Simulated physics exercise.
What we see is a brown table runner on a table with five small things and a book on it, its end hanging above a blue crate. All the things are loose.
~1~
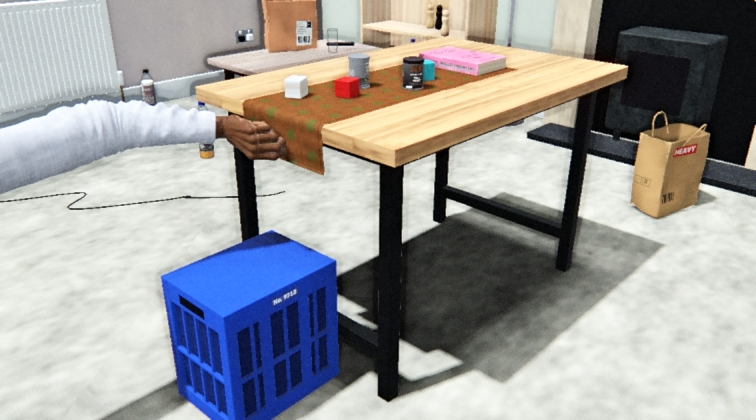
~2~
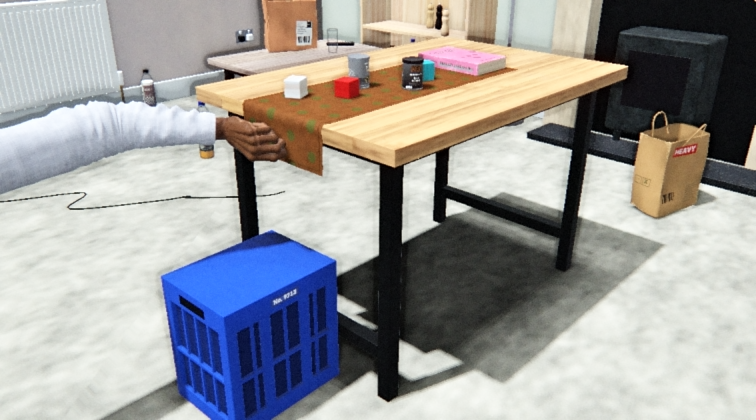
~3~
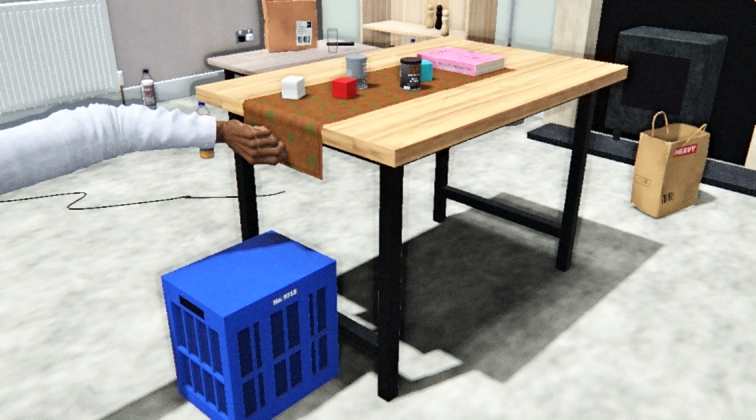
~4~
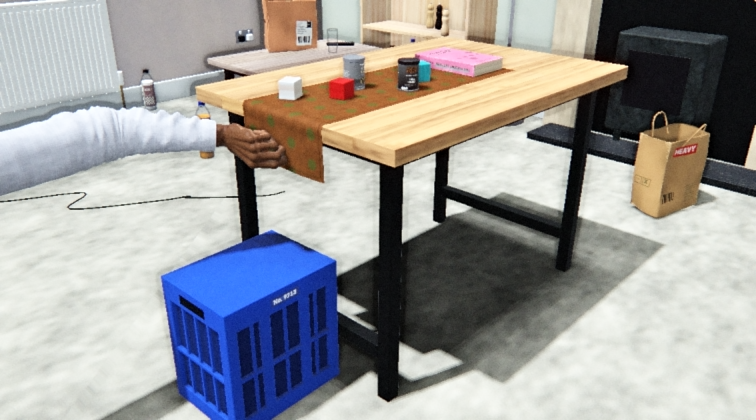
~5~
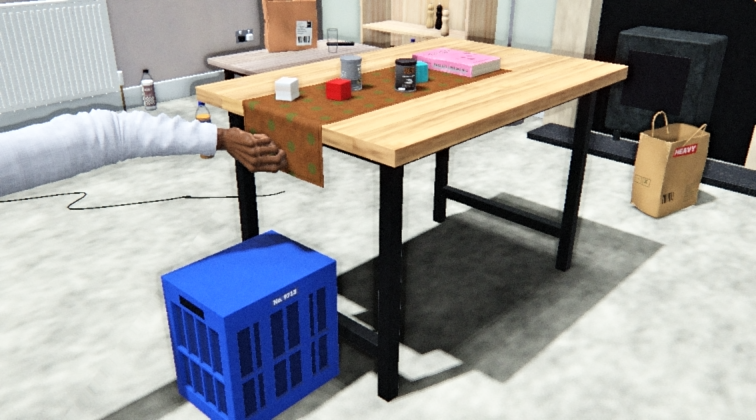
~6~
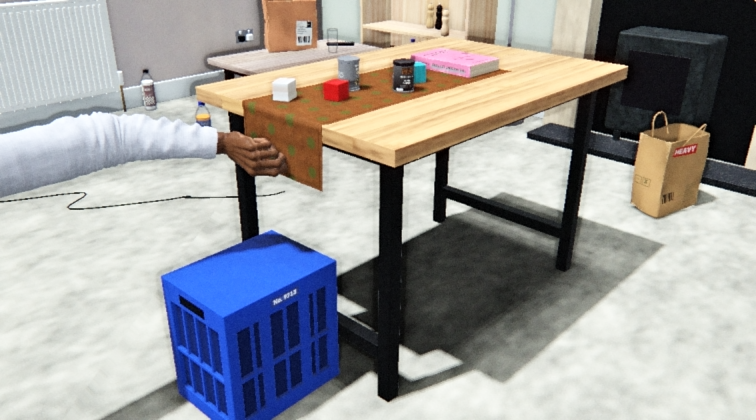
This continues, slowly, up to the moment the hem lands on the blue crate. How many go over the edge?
The count of fallen things is two.
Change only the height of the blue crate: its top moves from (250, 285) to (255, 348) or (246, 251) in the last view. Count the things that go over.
Then 4 and 1.
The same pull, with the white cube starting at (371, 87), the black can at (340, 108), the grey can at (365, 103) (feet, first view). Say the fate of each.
The white cube does not fall, the black can falls, the grey can tumbles off.
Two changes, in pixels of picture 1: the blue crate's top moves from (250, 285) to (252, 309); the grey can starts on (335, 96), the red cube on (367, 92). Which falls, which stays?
The grey can drops off, the red cube falls.
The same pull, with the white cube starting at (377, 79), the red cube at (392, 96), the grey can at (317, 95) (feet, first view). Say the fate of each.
The white cube does not fall, the red cube holds on, the grey can is carried off.
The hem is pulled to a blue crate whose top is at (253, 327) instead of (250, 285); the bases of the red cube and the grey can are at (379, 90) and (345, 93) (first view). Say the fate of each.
The red cube comes down; the grey can is carried off.
Early on, hem near (284, 212); white cube gone.
Midway, hem on the crate; white cube and red cube gone.
Finally, hem on the crate; white cube and red cube gone. It carries off two.
